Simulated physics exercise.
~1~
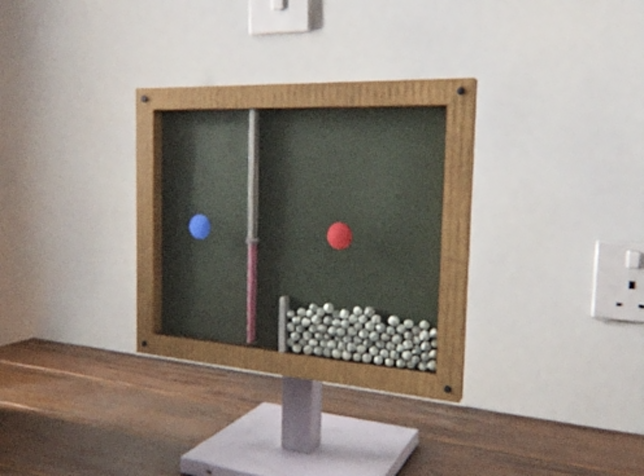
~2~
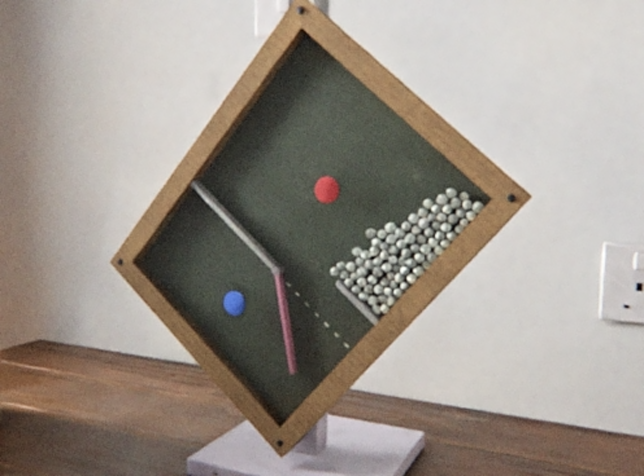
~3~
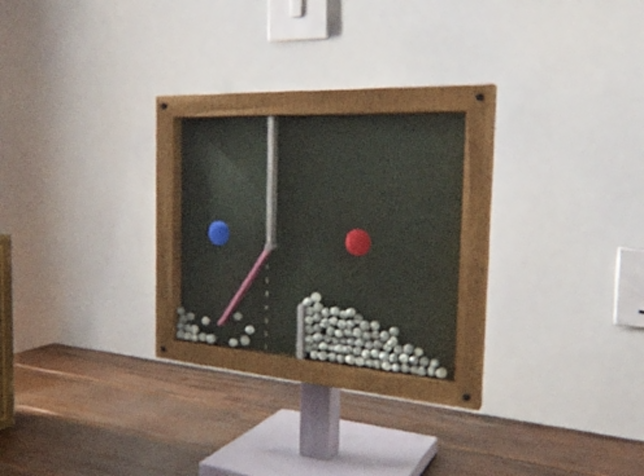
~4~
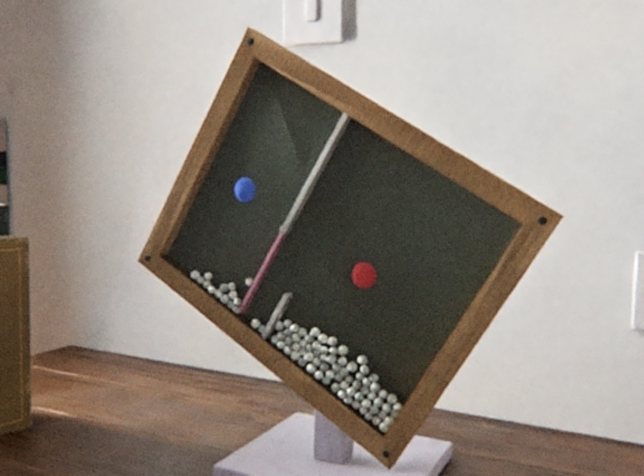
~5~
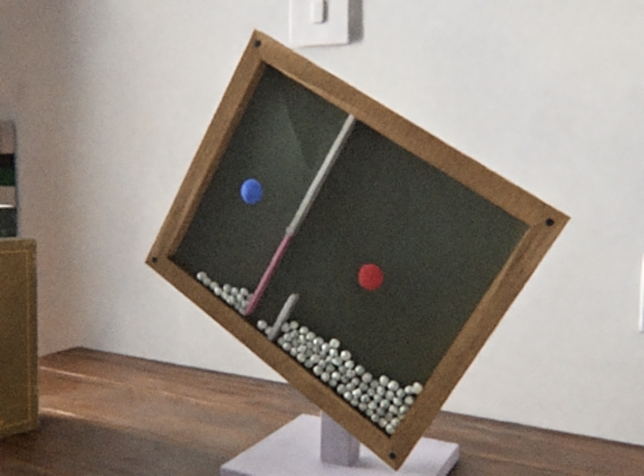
The clip opens on a level, wood-framed case on a pale stand, with small white balls heaped at the lower right beneath a red dot, behind a short wall. The case turns steeply anticlockwise, and the pink flap hanging from the long grey divider swings open. As it swings back toward level, the flap still slants open, and a few balls now lie on the left below the blue dot. The case carries on into a clockwise tilt and the flap closes. It comes to rest tilted, most balls on the red side and a small group on the blue.
